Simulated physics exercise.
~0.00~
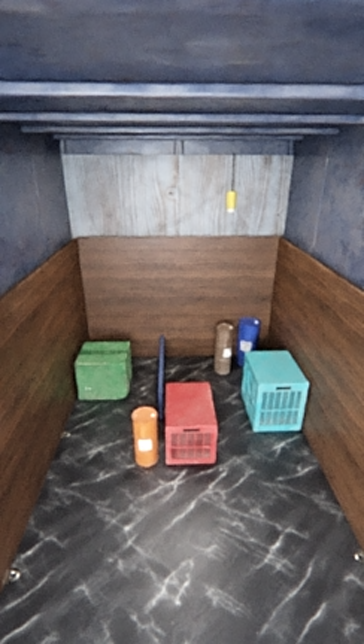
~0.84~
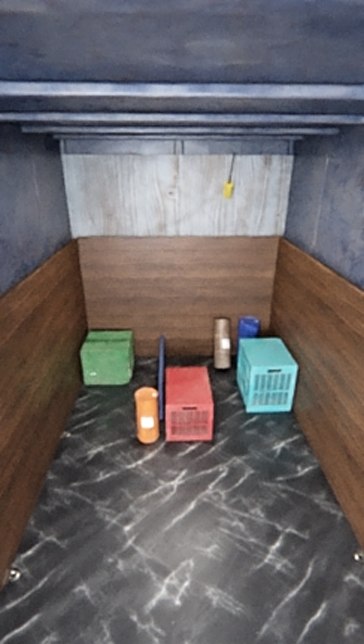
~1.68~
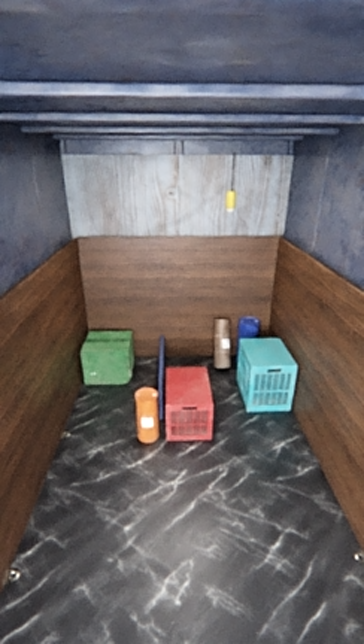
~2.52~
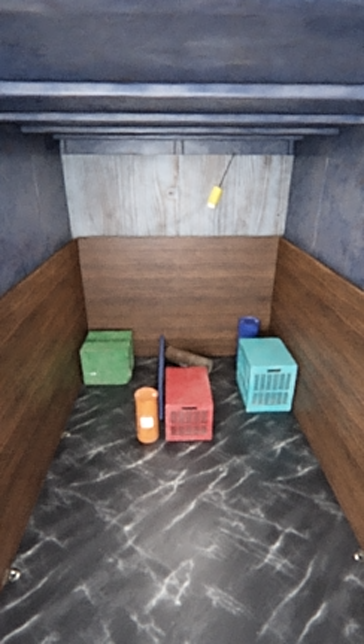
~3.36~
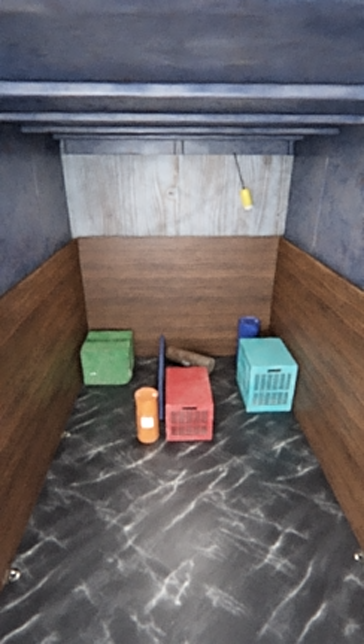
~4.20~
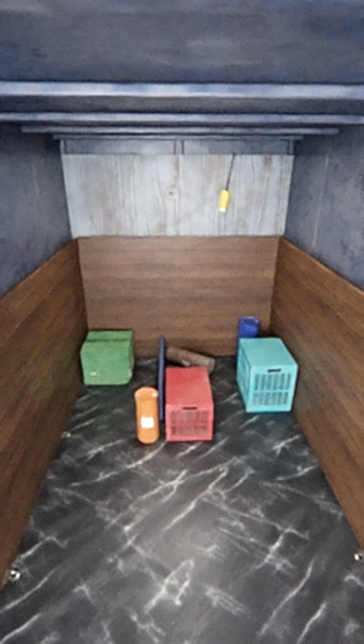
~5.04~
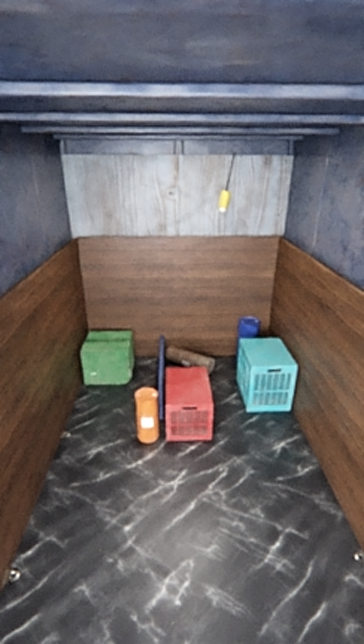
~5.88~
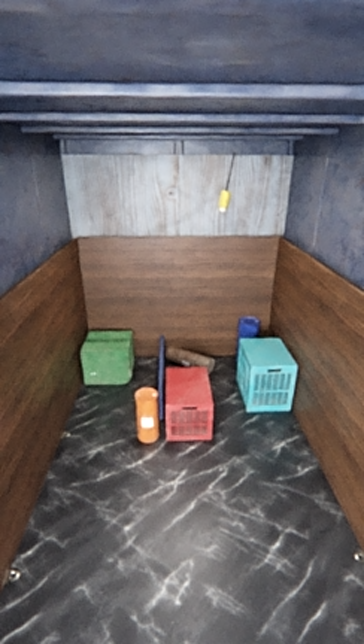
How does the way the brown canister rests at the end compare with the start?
At the start the brown canister stands upright near the blue one. By the end it is lying on its side behind the red chest.
